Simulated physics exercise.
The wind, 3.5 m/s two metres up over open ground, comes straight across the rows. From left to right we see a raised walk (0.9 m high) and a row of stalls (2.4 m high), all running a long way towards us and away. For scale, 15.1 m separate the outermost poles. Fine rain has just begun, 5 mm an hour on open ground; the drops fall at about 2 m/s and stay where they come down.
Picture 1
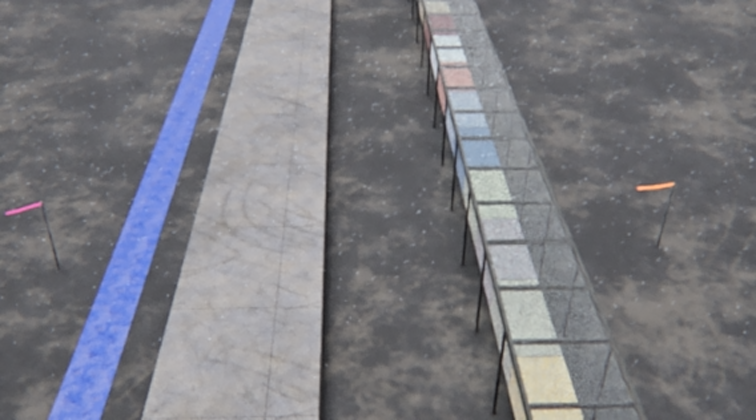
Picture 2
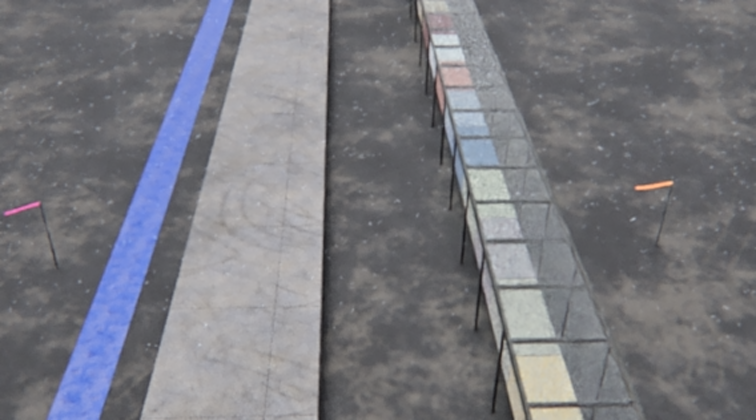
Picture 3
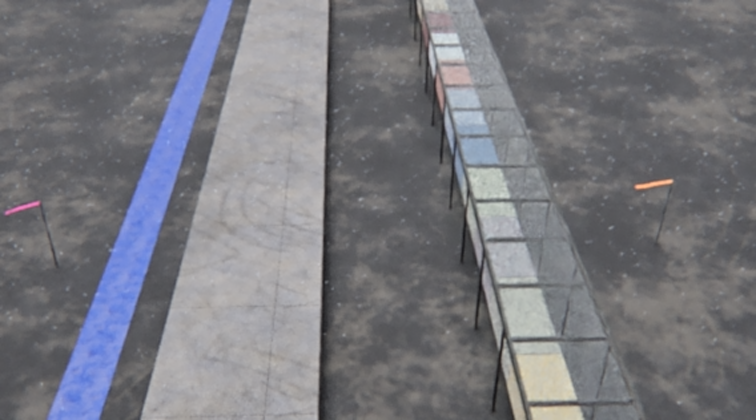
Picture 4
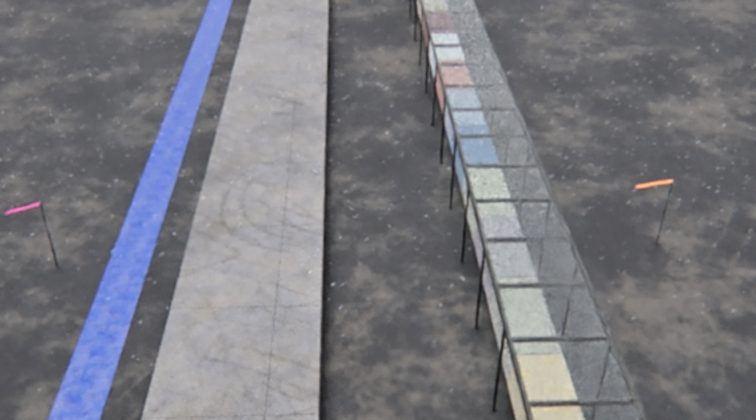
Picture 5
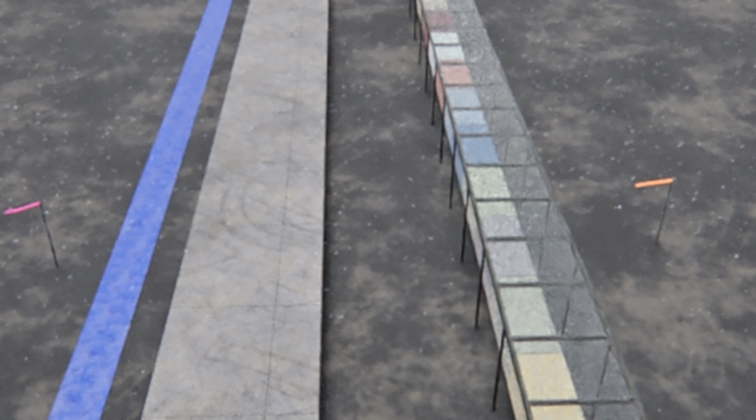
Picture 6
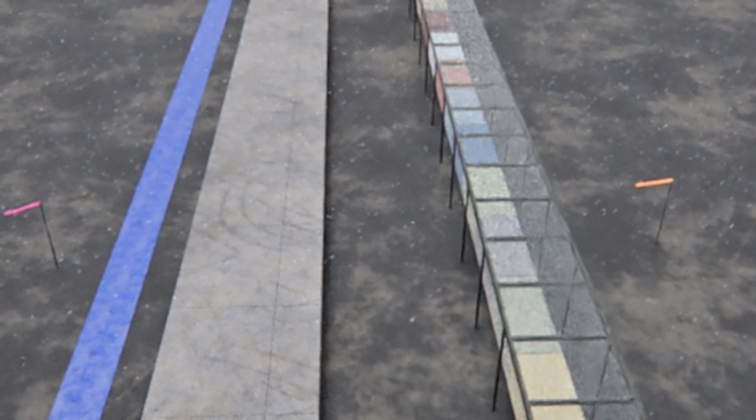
Two small ribbons on thin stakes, pink at left and orange at right, stream leftward and barely shift from start to finish. Between them, a blue strip, a pale raised walk and a long row of stalls with coloured panels stay still on dark, mottled ground.
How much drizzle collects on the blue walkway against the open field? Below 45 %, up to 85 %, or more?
The amount there is more than 85 % of the open one.
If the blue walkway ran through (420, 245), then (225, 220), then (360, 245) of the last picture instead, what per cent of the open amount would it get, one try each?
In turn about 40 %, 100 %, 40 %.
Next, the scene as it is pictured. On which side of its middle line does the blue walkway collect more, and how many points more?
The left one, some 10 points more.
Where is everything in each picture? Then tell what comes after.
In the first picture, the left ribbon ends at (6, 214), leaning 75 degrees to the left.
In the second picture, the right ribbon ends at (636, 188), leaning 80 degrees to the left and the blue one passes (134, 250).
In the third picture, the left ribbon ends at (5, 214), leaning 70 degrees to the left, above the rows the drops slant 65 degrees from upright, towards the left and the top of the row of stalls crosses (492, 134).
In the fourth picture, the right ribbon ends at (636, 187), leaning 80 degrees to the left and the blue one passes (153, 195).
In the fifth picture, above the rows the drops slant 65 degrees from upright, towards the left.
In the sixth picture, the right ribbon ends at (636, 185), leaning 80 degrees to the left and the top of the row of stalls crosses (492, 133).
In 10 minutes the blue walkway collects 0.8 mm against 0.8 mm in the open.
In 30 minutes the blue walkway collects 2.4 mm against 2.5 mm in the open.
In 60 minutes the blue walkway collects 4.8 mm against 5.0 mm in the open, so the blue walkway has 95 % of the open amount; the left half of it has 101 %, the right half 90 %.
